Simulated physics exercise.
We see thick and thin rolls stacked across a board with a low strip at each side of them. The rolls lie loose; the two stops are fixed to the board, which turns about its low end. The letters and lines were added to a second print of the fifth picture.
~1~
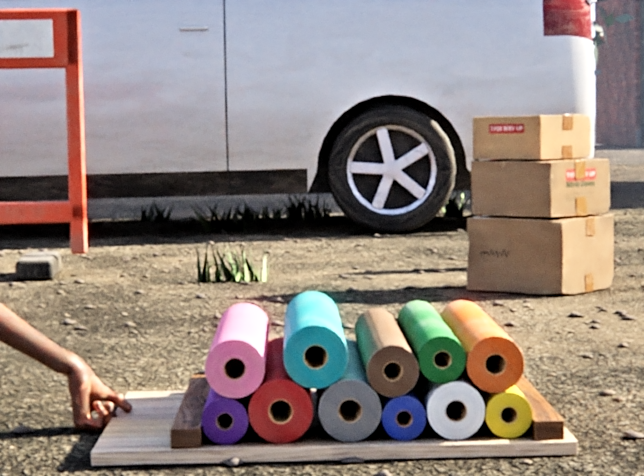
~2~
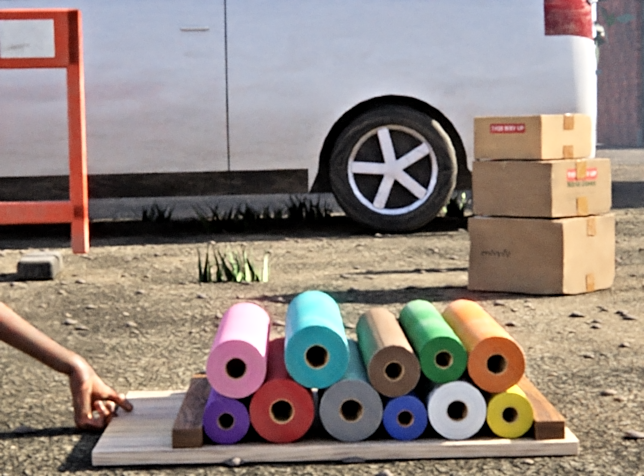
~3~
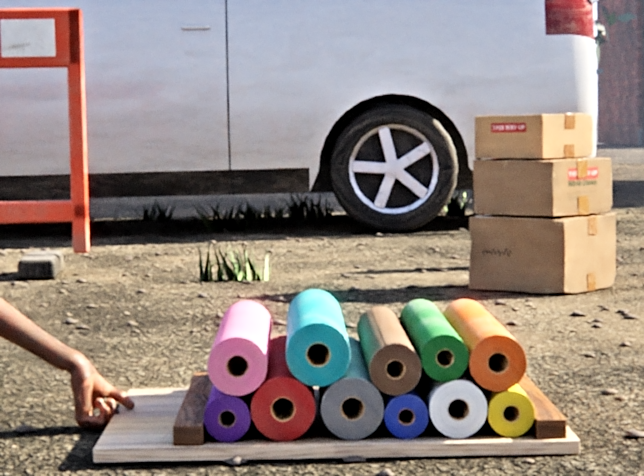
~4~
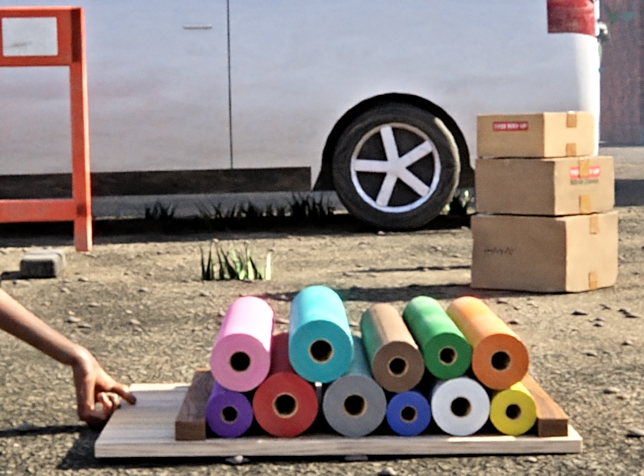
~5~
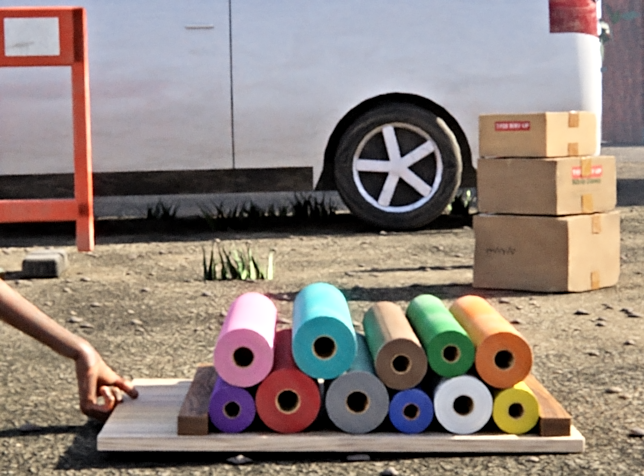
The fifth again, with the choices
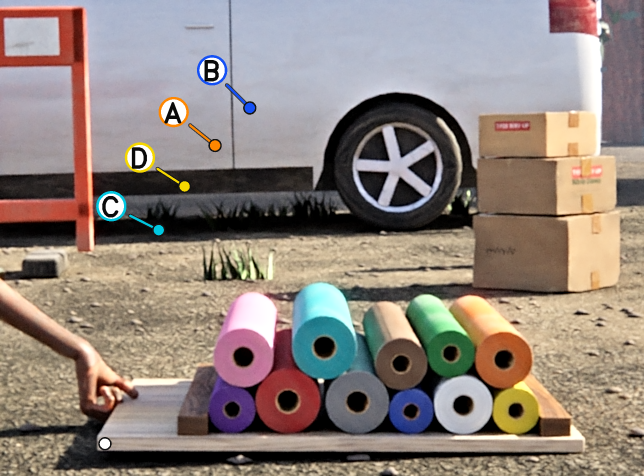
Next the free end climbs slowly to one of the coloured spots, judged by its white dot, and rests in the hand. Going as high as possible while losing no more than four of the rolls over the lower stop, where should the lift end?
Stop at A.
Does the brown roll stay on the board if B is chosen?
No, with B.
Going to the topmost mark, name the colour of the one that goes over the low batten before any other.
First is the orange one.
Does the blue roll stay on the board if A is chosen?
Yes, with A.
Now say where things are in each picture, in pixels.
In the first frame, blue roll (404, 418); white roll (456, 410).
In the second frame, brown roll (394, 371).
In the third frame, board (333, 409); purple roll (227, 418); red roll (283, 409); grey roll (352, 408).
In the fourth frame, board (335, 406); purple roll (229, 414); red roll (285, 405).
In the fifth frame, board (337, 403); purple roll (232, 409); red roll (288, 401).
On the marked copy, A at (215, 145); B at (250, 108); C at (159, 230); D at (185, 187); the white dot at (105, 443).
With A. Early on, board at 21°.
Further on, board at 40°.
At the end, board at 40°, four over the low batten (brown, green, turquoise, orange).
As for the rest, B five over the low batten; C two over the low batten (green, orange); D two over the low batten (green, orange).
